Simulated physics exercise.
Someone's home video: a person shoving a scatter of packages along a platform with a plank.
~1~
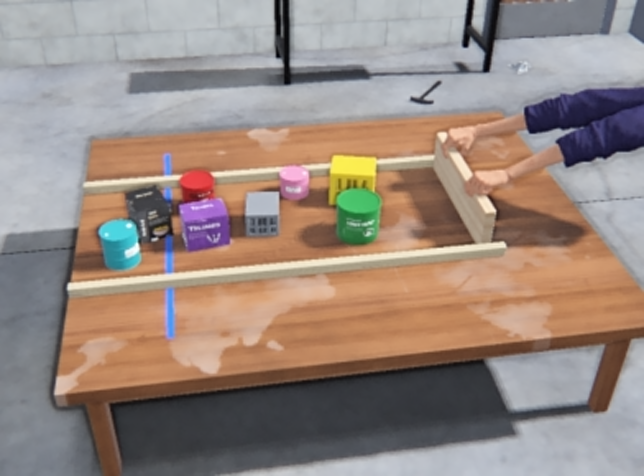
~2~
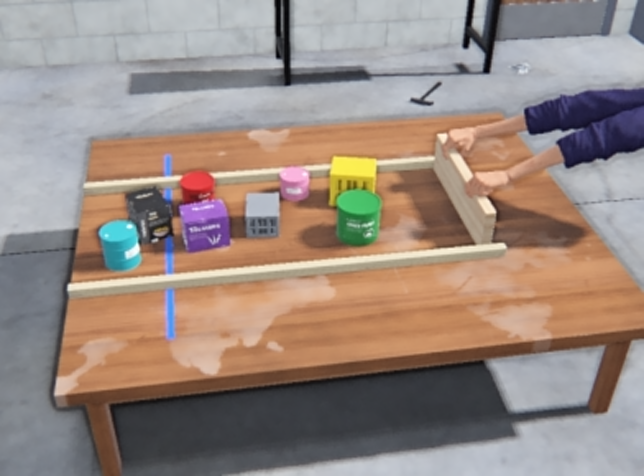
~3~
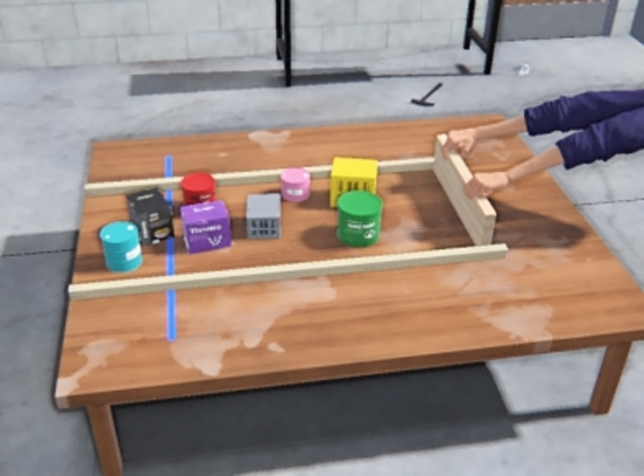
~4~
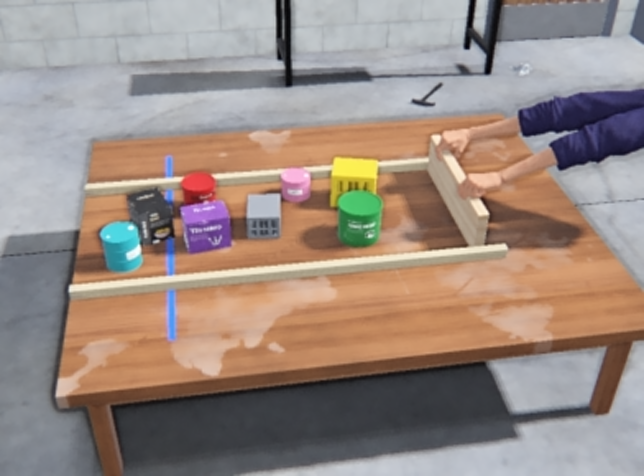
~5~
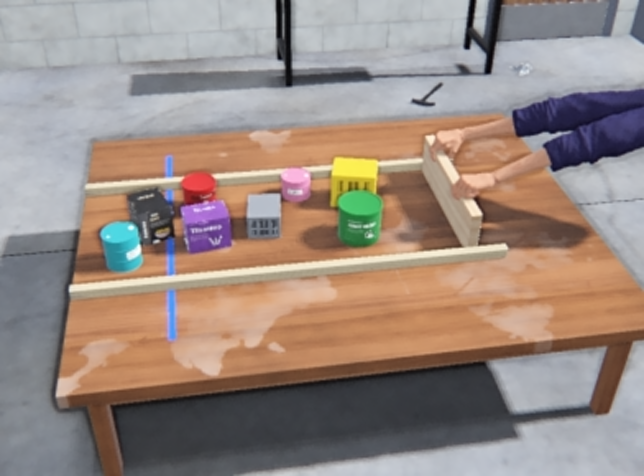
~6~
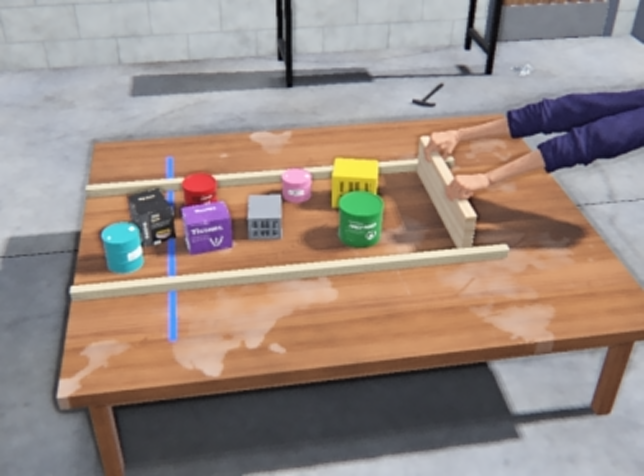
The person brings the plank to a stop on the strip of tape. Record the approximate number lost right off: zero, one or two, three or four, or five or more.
The ones that plunge will number one or two.
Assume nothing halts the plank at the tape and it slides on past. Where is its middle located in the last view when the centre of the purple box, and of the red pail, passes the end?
With the purple box it sits around (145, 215), with the red pail around (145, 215).
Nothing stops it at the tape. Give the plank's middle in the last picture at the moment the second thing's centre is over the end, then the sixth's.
The middle is near (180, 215) first and near (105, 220) after.
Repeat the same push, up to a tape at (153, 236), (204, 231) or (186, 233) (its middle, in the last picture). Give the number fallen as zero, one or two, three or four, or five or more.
Result per tape, in order - either one or two / none at all / not one.
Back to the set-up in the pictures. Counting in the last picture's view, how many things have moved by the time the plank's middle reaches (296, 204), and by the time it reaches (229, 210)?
At first I count 5, and then 8.
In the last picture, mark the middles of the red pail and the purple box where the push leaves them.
They finish at roughly (108, 202) and (98, 249) respectively.
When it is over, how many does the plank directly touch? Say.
At rest, 3 are in contact.
Early on, none off yet; turquoise canister at rest near (123, 248); black box at rest near (152, 217); red pail at rest near (200, 196).
A while later, none off yet; turquoise canister travelled a little near (108, 258); black box travelled about its own width near (124, 222); red pail travelled about its own width near (158, 199).
Finally, the number that fall off is one or two; lost, black box and turquoise canister.
